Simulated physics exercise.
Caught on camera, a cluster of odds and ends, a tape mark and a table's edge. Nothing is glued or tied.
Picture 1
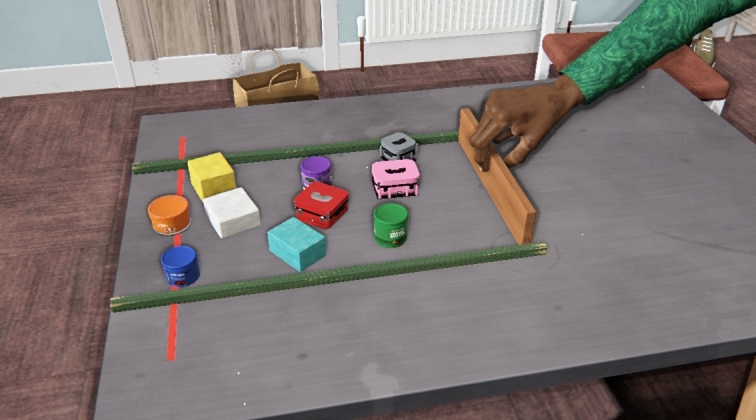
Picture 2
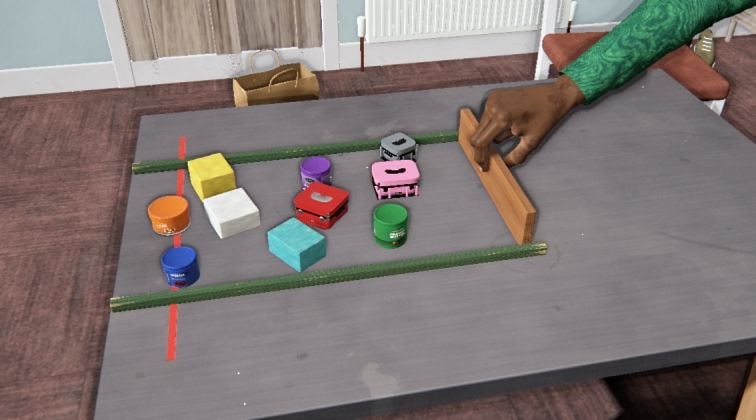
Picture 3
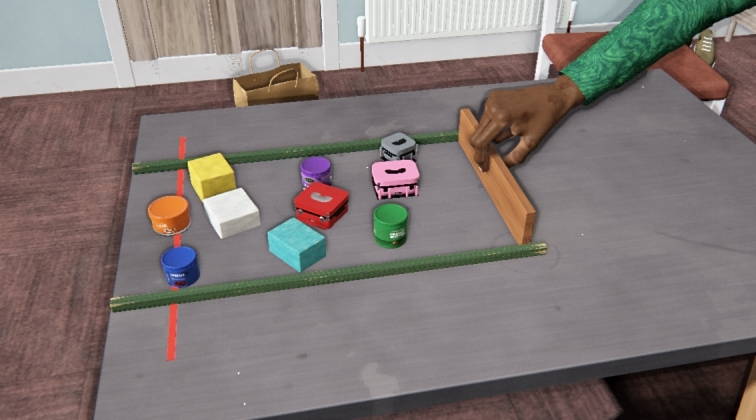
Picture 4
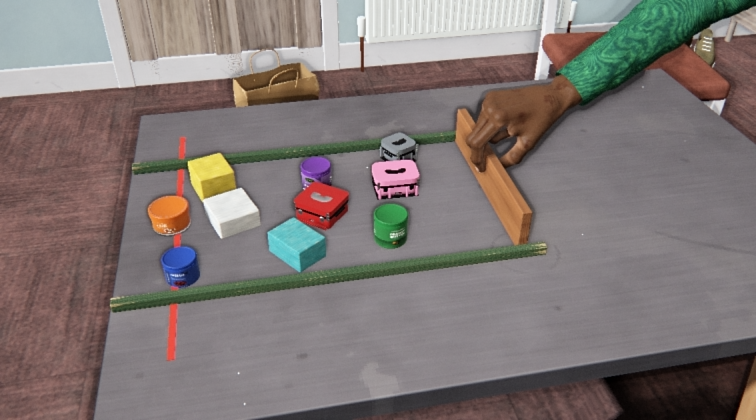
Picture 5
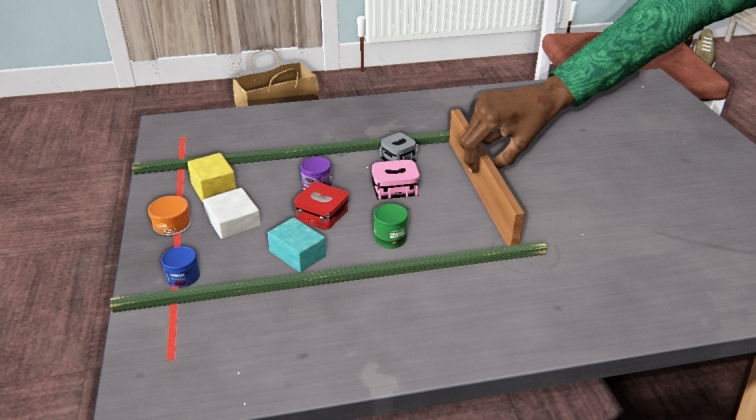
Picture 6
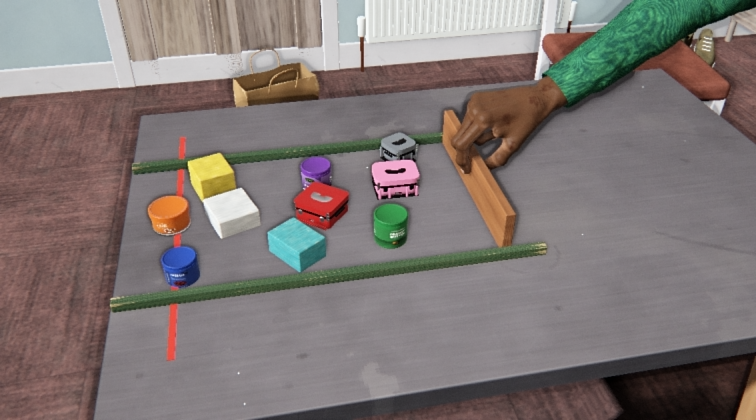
A hand in a green patterned sleeve slides an upright wooden board slightly leftward across a dark grey tabletop, seen from above at an angle by a still camera. Left of the board, between two green strips, sit yellow, white and turquoise blocks, orange, blue, purple and green tubs, and red, pink and grey cases, with red tape at left. The board barely moves at first, then shifts steadily, while the objects stay still.
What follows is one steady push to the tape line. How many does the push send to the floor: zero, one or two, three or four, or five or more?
In the end the number that fall off is three or four.
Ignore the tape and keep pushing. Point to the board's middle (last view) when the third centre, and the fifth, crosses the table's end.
At (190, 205) for the third, at (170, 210) for the fifth.
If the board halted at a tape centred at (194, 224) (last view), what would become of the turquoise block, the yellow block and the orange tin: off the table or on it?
The turquoise block survives, the yellow block holds on, the orange tin tumbles off.
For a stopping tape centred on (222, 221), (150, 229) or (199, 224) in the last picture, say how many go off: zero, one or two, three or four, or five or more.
In that order: 1 or 2; five or more; just one or two.
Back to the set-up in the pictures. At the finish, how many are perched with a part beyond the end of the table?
It comes to 2.
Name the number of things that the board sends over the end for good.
Exactly 3.
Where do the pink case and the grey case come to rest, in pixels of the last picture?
The pink case stops around (154, 208); the grey case around (165, 171).
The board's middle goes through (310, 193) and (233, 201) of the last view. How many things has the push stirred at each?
At the one place 6, at the other 10.
Soon after, none off yet; orange tin at rest near (170, 216); blue tub at rest near (181, 267); yellow block at rest near (212, 178).
In the end, the number that fall off is three or four; gone, white block, blue tub and orange tin.
